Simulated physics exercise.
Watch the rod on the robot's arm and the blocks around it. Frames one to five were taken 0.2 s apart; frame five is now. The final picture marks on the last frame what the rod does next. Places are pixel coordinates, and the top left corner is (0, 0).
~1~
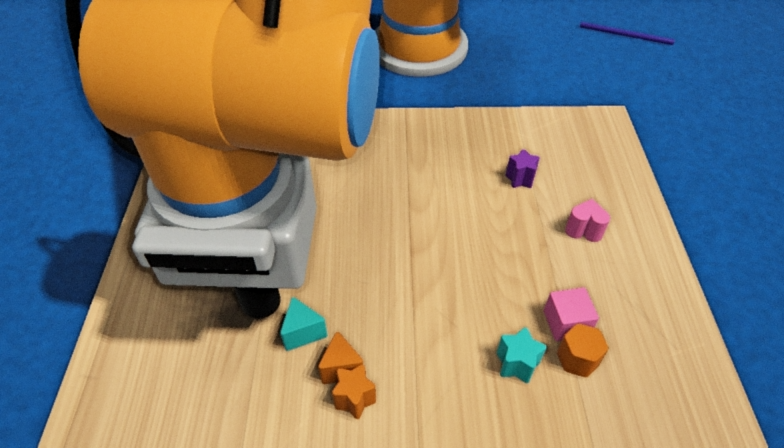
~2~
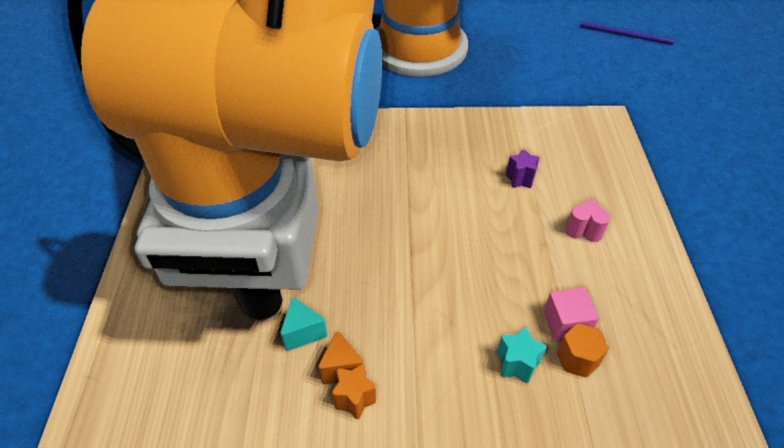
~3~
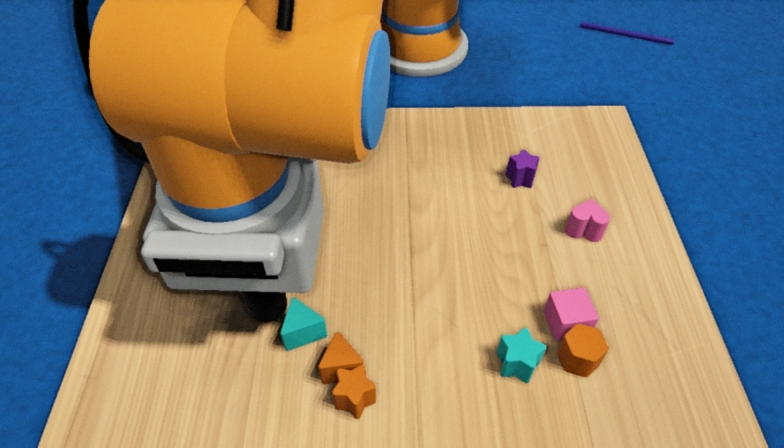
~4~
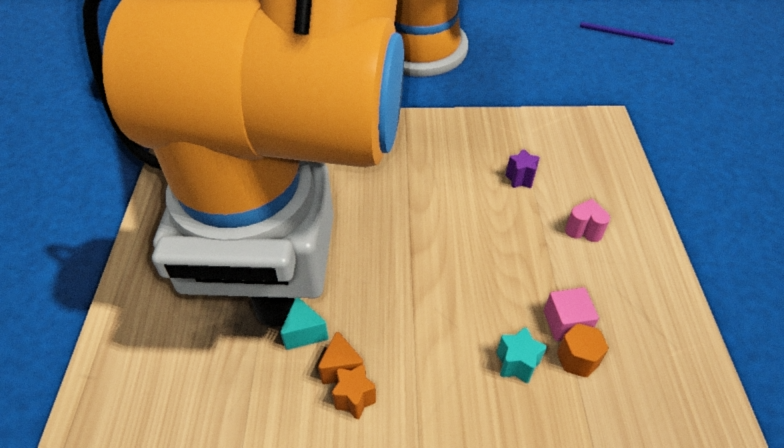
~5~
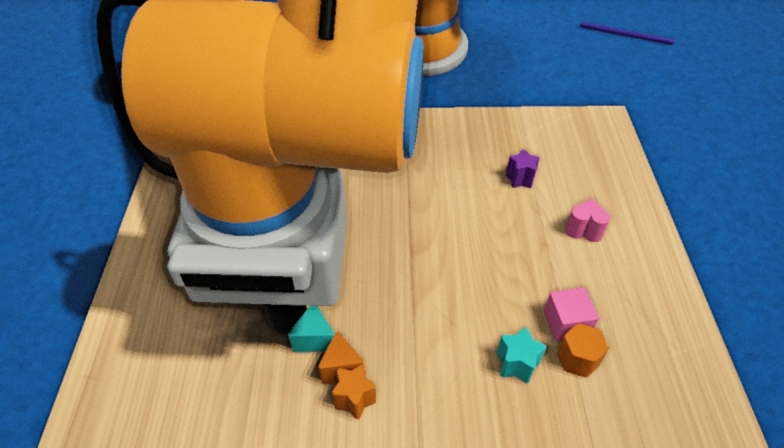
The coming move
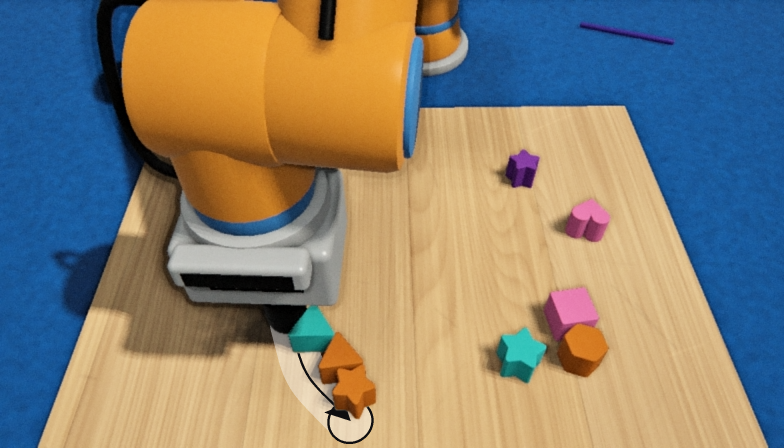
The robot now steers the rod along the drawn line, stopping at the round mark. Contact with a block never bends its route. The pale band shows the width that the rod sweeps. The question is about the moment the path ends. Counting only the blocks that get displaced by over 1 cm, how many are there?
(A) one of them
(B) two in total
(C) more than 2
(C)
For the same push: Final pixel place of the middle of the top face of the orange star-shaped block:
Expect it around (387, 397).
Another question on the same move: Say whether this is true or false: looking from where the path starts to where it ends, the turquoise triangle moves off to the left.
It is true.
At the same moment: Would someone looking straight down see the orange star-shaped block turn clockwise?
No.
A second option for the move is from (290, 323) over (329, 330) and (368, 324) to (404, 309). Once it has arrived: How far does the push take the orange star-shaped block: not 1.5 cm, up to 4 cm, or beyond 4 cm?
My answer is that it shifts under 1.5 cm.
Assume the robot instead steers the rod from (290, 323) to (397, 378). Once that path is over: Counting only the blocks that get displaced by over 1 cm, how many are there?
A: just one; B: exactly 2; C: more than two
The one that fits is B, exactly 2.
Drawn move, from (290, 323) by way of (308, 375) to (350, 421).
The first path, step by step. One third of the way, rod at (299, 353); turquoise triangle at (331, 333), turned 40° anticlockwise; orange triangle at (352, 350), turned 30° clockwise.
Two thirds of the way, rod at (320, 386); turquoise triangle at (336, 334), turned 55° anticlockwise; orange triangle at (359, 352).
At the end, rod at (350, 416); turquoise triangle at (336, 334), turned 55° anticlockwise; orange triangle at (360, 352); orange star-shaped block at (387, 397), turned 20° anticlockwise.
